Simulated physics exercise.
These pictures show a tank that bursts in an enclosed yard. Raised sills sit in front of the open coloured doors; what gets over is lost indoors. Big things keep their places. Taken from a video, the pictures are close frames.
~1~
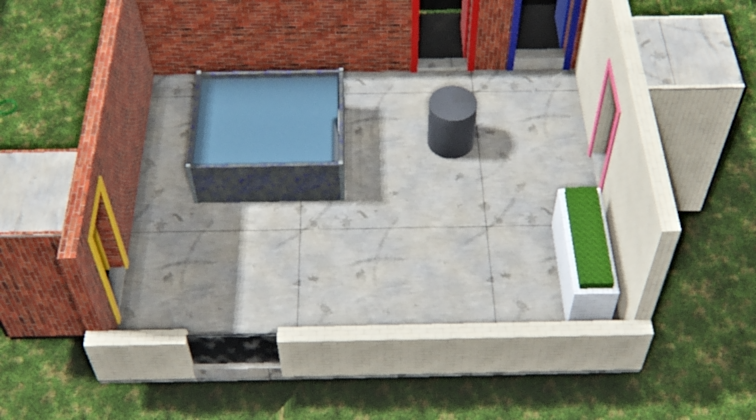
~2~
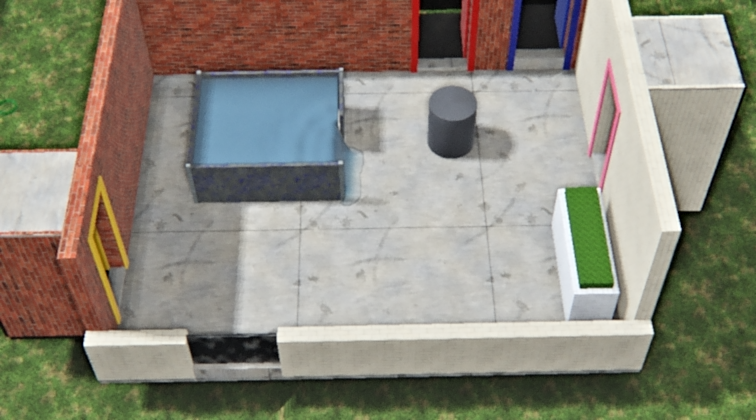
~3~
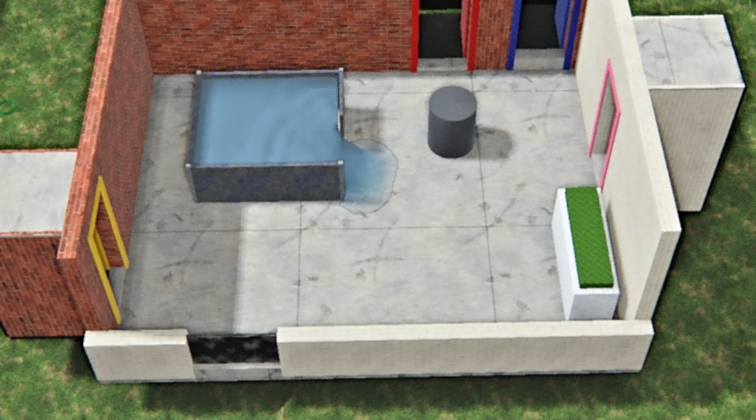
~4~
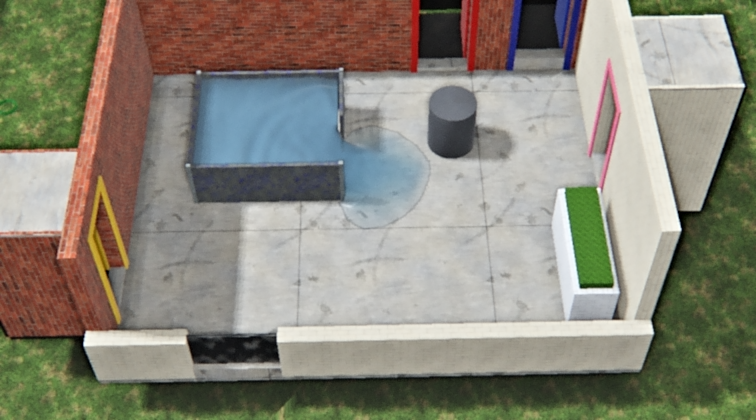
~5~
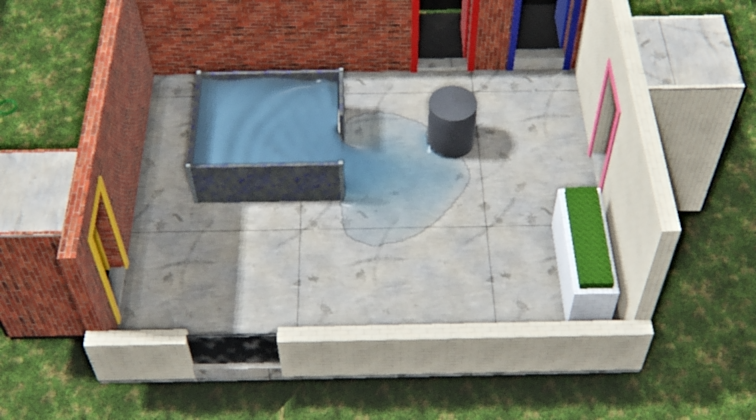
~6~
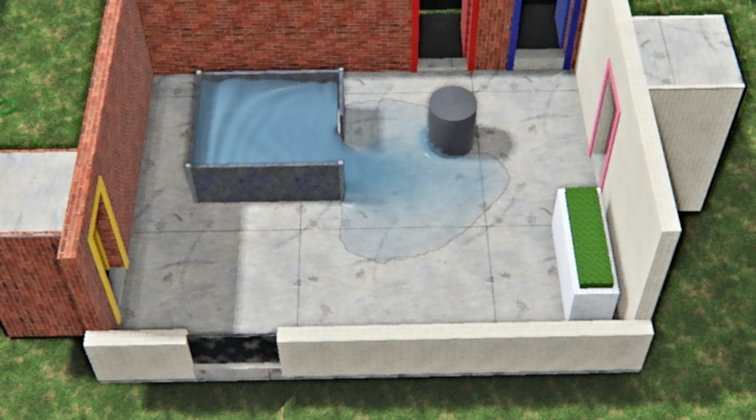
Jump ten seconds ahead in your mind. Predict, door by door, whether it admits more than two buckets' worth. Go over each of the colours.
The yellow door admits more than two, the blue door admits two or fewer, the pink door admits more than two, the red door admits more than two.
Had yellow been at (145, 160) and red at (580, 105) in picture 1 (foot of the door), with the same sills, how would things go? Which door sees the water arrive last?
I say the yellow one.
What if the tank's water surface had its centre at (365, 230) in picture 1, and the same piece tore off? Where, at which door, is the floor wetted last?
It's the door marked yellow that is reached last.
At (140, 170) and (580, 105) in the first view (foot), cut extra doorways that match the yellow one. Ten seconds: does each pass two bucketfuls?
Comes up short; tops it.
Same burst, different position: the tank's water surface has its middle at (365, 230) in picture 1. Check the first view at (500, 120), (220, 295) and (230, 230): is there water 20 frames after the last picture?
The first spot ends up sodden, the second left untouched and the third left untouched.
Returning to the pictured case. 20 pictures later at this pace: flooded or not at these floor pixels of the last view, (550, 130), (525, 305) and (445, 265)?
As listed, the points end up soaked, soaked and soaked.
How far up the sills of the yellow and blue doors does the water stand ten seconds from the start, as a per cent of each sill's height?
In order: Roughly 170 and 40 in a hundred.
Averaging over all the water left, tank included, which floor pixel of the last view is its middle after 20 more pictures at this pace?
It's close to (395, 186).
A moment on, water covers 35 % of the floor; the yellow door not reached, the blue door not reached, the pink door under two buckets in, the red door wet at the sill, nothing in.
Next, water covers 45 % of the floor; the yellow door not reached, the blue door wet at the sill, nothing in, the pink door far over two buckets in, the red door over two buckets in.
Then, water covers 55 % of the floor; the yellow door not reached, the blue door wet at the sill, nothing in, the pink door far over two buckets in, the red door over two buckets in.
Later, water covers 85 % of the floor; the yellow door not reached, the blue door wet at the sill, nothing in, the pink door far over two buckets in, the red door over two buckets in.
In the end, water covers 100 % of the floor; the yellow door over two buckets in, the blue door wet at the sill, nothing in, the pink door far over two buckets in, the red door far over two buckets in.
